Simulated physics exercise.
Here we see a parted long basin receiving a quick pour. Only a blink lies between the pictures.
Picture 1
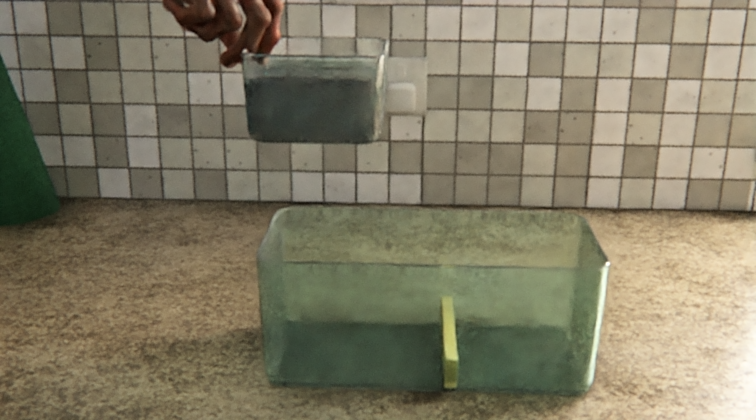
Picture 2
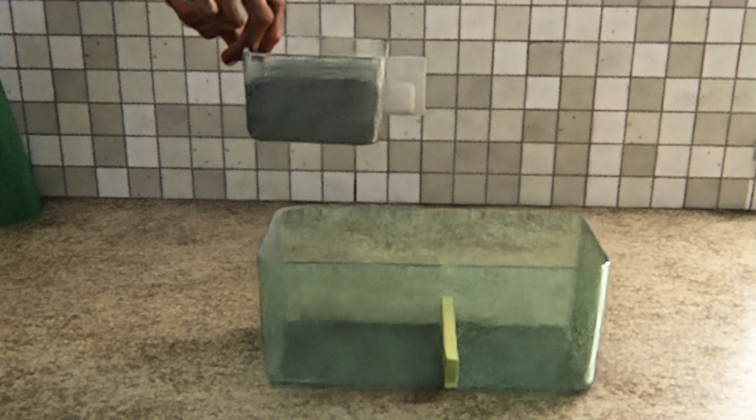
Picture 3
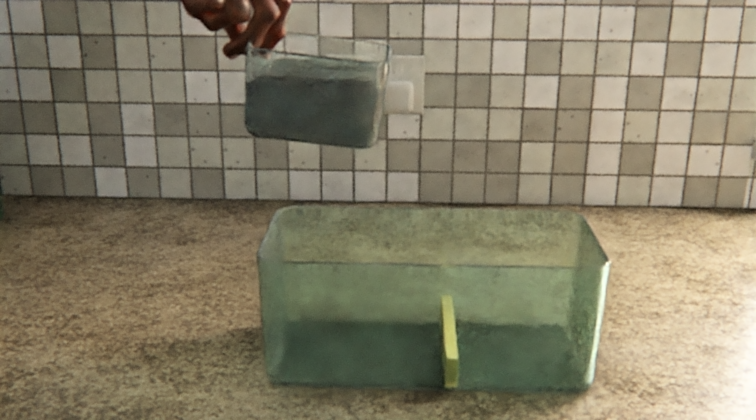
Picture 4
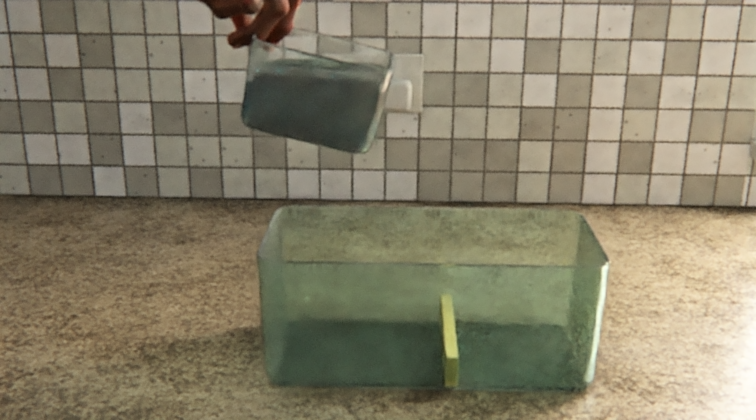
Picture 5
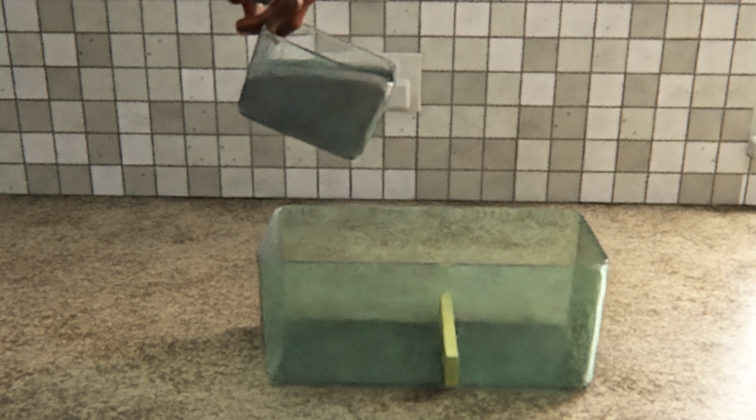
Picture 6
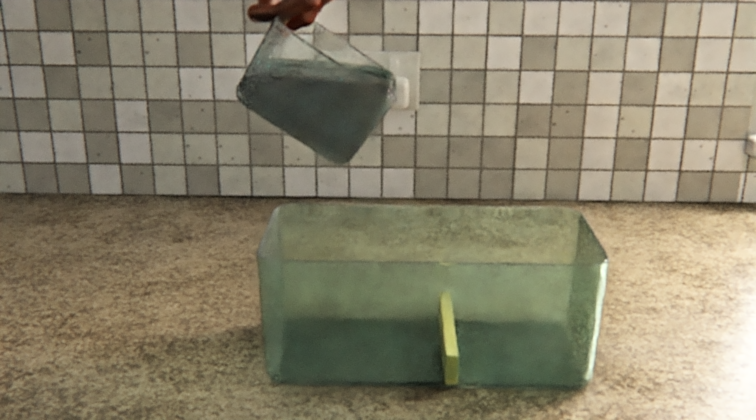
Hand tilting a clear container of dark liquid steadily to the right above a long greenish glass basin with a low yellow divider.
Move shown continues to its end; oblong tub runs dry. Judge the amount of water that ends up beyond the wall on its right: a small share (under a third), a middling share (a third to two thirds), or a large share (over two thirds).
A middling share.
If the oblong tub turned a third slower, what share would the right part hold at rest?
Close to 55 per cent.
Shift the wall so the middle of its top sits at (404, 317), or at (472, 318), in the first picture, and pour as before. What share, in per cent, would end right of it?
Well, it's close to 90 per cent for the first one, then 15 per cent for the other.
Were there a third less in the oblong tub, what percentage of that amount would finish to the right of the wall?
About 20 parts in a hundred, give or take.
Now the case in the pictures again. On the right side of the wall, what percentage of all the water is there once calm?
Roughly 45 %.
A moment on, the tilt is 95° and 31 per cent is still to pour, 9 is left of the wall and 16 right of it.
Next, the tilt is 104° and 7 per cent is still to pour, 34 is left of the wall and 52 right of it.
Then the tilt is 104° and 0 per cent is still to pour, 51 is left of the wall and 46 right of it.
Later the tilt is 104° and 0 per cent is still to pour, 54 is left of the wall and 45 right of it.
In the end 54 per cent lies left of the wall, 46 right of it and 1 outside.
